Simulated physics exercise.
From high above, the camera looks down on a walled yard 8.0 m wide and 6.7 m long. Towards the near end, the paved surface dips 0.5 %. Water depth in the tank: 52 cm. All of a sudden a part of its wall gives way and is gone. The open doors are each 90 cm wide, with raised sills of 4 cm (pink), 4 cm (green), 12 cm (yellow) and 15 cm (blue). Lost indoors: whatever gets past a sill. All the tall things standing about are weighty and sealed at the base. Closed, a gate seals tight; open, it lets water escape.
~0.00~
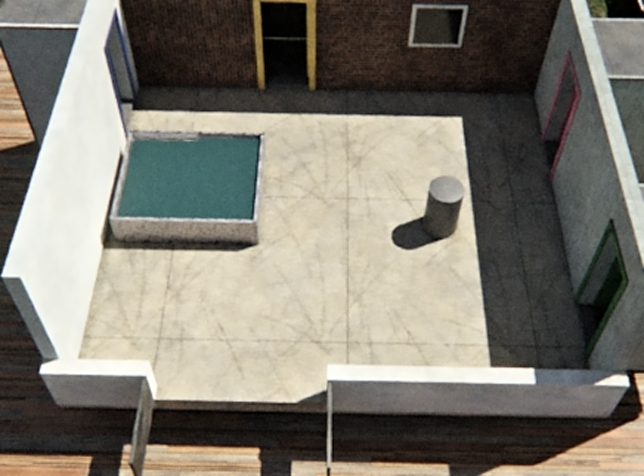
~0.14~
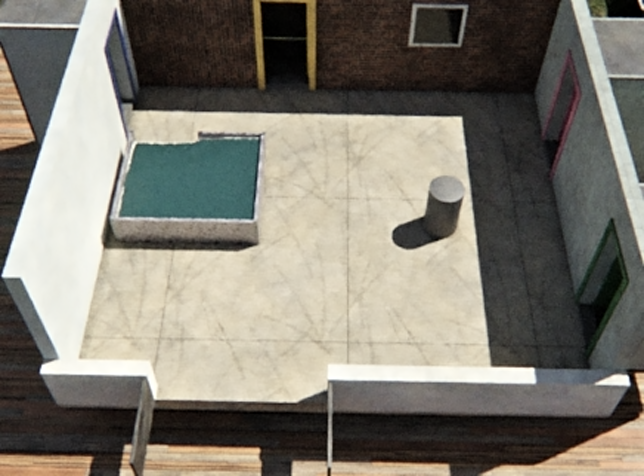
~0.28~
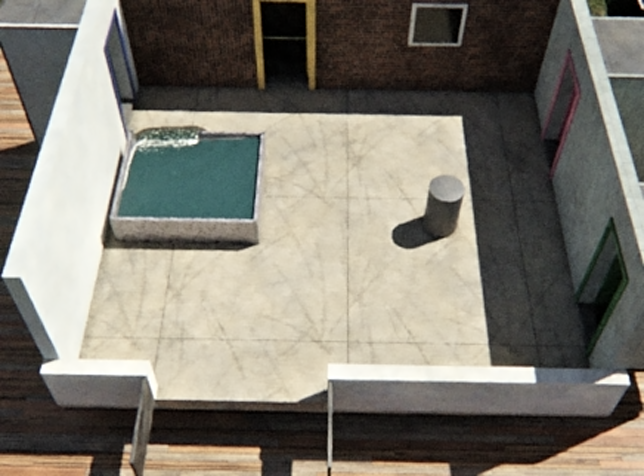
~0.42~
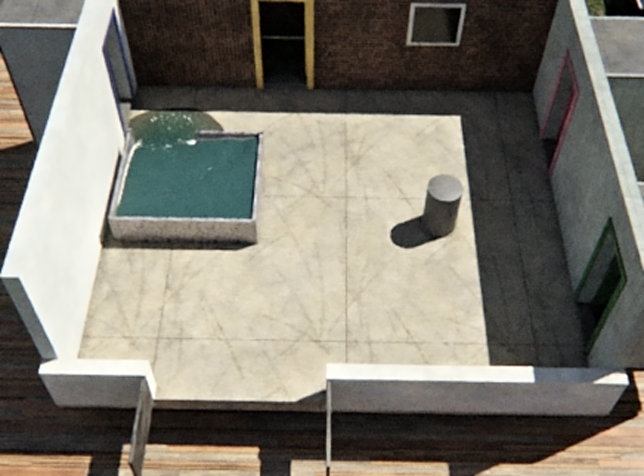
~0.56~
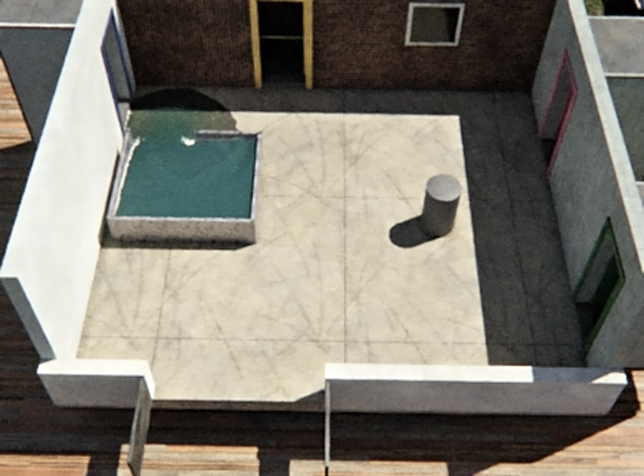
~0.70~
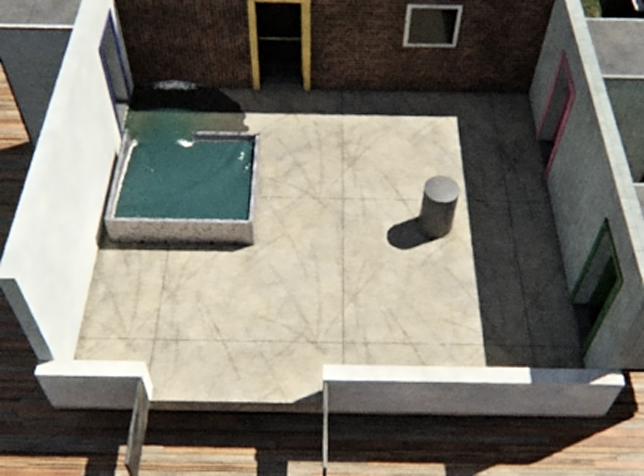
To begin with, a raised rectangular tank of still, blue-green water sits at the left of a walled, paved yard, with a grey cylinder to the right. Part of the tank's far wall disappears, and foamy water pours through the gap, spreading over the paving towards the brick back wall.
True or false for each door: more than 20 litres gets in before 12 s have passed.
Pink door true, green door false, yellow door false, blue door true.
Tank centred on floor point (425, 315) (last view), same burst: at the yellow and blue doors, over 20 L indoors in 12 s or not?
Yellow gets no more than that, blue gets no more than that.
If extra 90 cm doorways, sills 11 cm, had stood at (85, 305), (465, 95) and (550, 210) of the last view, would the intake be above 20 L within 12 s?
In that order: Below, under, under.
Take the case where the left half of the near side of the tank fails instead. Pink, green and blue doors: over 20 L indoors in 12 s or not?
Pink falls short; green exceeds; blue falls short.
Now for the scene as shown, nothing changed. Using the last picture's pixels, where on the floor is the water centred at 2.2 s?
I'd put it close to (187, 161).
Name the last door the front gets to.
Lab note: Last arrival at the green door.
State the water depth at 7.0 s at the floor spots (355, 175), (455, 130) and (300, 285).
Approximately 3, 3 and 0 centimetres, going through them in turn.
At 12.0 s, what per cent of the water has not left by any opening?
Still there: Roughly 88 %.
After 1.4 s water covers 10 % of the floor and is deepest (46 cm) near (132, 99); pink door not reached, green door not reached, yellow door not reached, blue door 23 cm at the sill, 1 L in.
After 2.2 s water covers 10 % of the floor and is deepest (39 cm) near (130, 106); pink door not reached, green door not reached, yellow door 8 cm at the sill, 0 L in, blue door 27 cm at the sill, 34 L in.
After 3.5 s water covers 30 % of the floor and is deepest (25 cm) near (127, 119); pink door not reached, green door not reached, yellow door 10 cm at the sill, 0 L in, blue door 24 cm at the sill, 105 L in.
After 7.0 s water covers 60 % of the floor and is deepest (16 cm) near (124, 132); pink door 9 cm at the sill, 47 L in, green door 2 cm at the sill, 0 L in, yellow door 7 cm at the sill, 0 L in, blue door 15 cm at the sill, 152 L in.
After 12.0 s water covers 80 % of the floor and is deepest (10 cm) near (563, 392); pink door 7 cm at the sill, 101 L in, green door 5 cm at the sill, 1 L in, yellow door 4 cm at the sill, 0 L in, blue door 7 cm at the sill, 153 L in.
